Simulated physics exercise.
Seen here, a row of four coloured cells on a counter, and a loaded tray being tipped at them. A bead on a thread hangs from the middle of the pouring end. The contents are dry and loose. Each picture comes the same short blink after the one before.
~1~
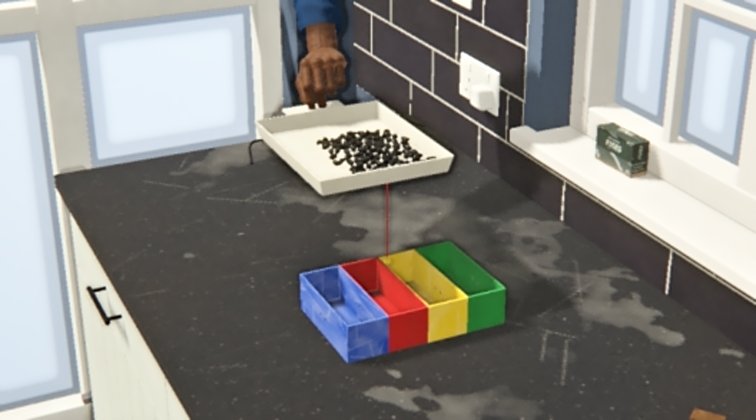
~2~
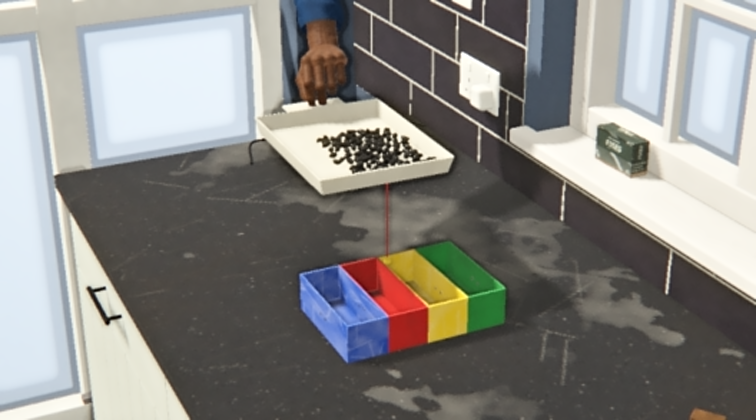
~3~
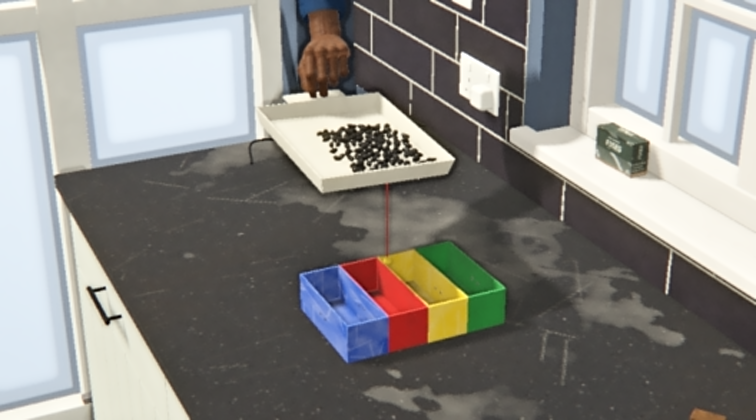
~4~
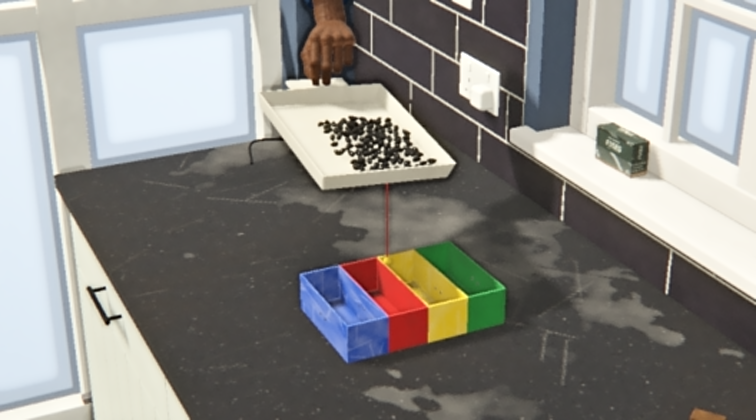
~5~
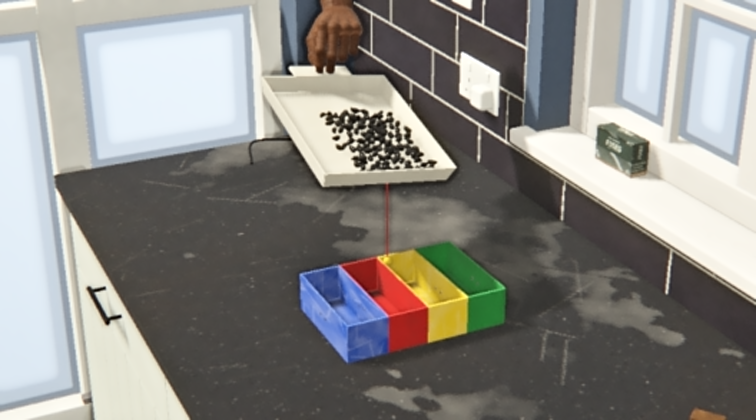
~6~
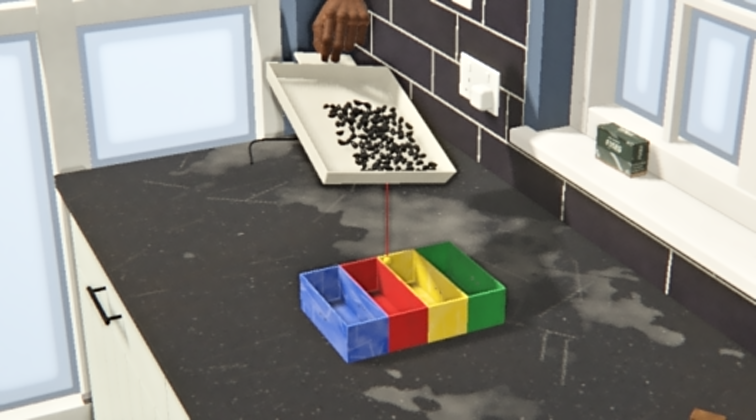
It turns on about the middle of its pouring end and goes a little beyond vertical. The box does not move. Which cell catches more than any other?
It favours the green compartment.
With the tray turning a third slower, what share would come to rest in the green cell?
Near 80 %.
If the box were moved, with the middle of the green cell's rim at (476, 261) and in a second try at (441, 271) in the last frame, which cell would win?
The first try: The yellow one. The second: The cell in green.
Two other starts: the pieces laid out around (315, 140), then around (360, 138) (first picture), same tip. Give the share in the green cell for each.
Roughly 80 per cent, and 80 per cent.
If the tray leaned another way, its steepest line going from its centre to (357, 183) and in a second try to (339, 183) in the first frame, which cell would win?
At the first place the blue one, at the second the blue one.
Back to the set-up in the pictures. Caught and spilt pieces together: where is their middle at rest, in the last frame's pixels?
Close to (447, 293).
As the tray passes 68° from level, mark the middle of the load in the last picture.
Close to (409, 143).
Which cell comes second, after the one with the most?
Second comes the cell in yellow.
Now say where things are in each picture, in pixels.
In the first picture, corners of the pouring end near (322, 179) and (448, 155), level; middle of the load near (379, 151), black beans; bead on its thread near (387, 261); blue cell near (368, 336); red cell near (408, 326); yellow cell near (448, 316); green cell near (486, 307).
In the second picture, corners of the pouring end near (323, 178) and (448, 156), level; middle of the load near (379, 150).
In the third picture, corners of the pouring end near (323, 176) and (449, 158), tipped barely, lowest at the right corner; middle of the load near (380, 148).
In the fourth picture, corners of the pouring end near (325, 174) and (450, 162), tipped a little, lowest at the right corner; middle of the load near (381, 144).
In the fifth picture, corners of the pouring end near (327, 171) and (450, 165), tipped clearly, lowest at the right corner; middle of the load near (382, 141).
In the sixth picture, corners of the pouring end near (330, 169) and (451, 169), tipped clearly, lowest at the right corner; middle of the load near (384, 138), a little on the move; blue cell near (368, 336); red cell near (408, 326); yellow cell near (448, 316); green cell near (486, 307).
Shortly afterwards, tray tipped steeply; all but a few on the tray; only a few falling or outside the box.
Next, tray tipped past a quarter turn; near two thirds on the tray; a little in the green cell; only a few in the yellow cell; near a quarter falling or outside the box.
Some moments later, tray tipped past a quarter turn; near two thirds in the green cell; near a quarter in the yellow cell; a little falling or outside the box.
In the end, tray tipped past a quarter turn; near two thirds in the green cell; near a quarter in the yellow cell; none at all in the blue cell; none at all in the red cell; a little outside the box.
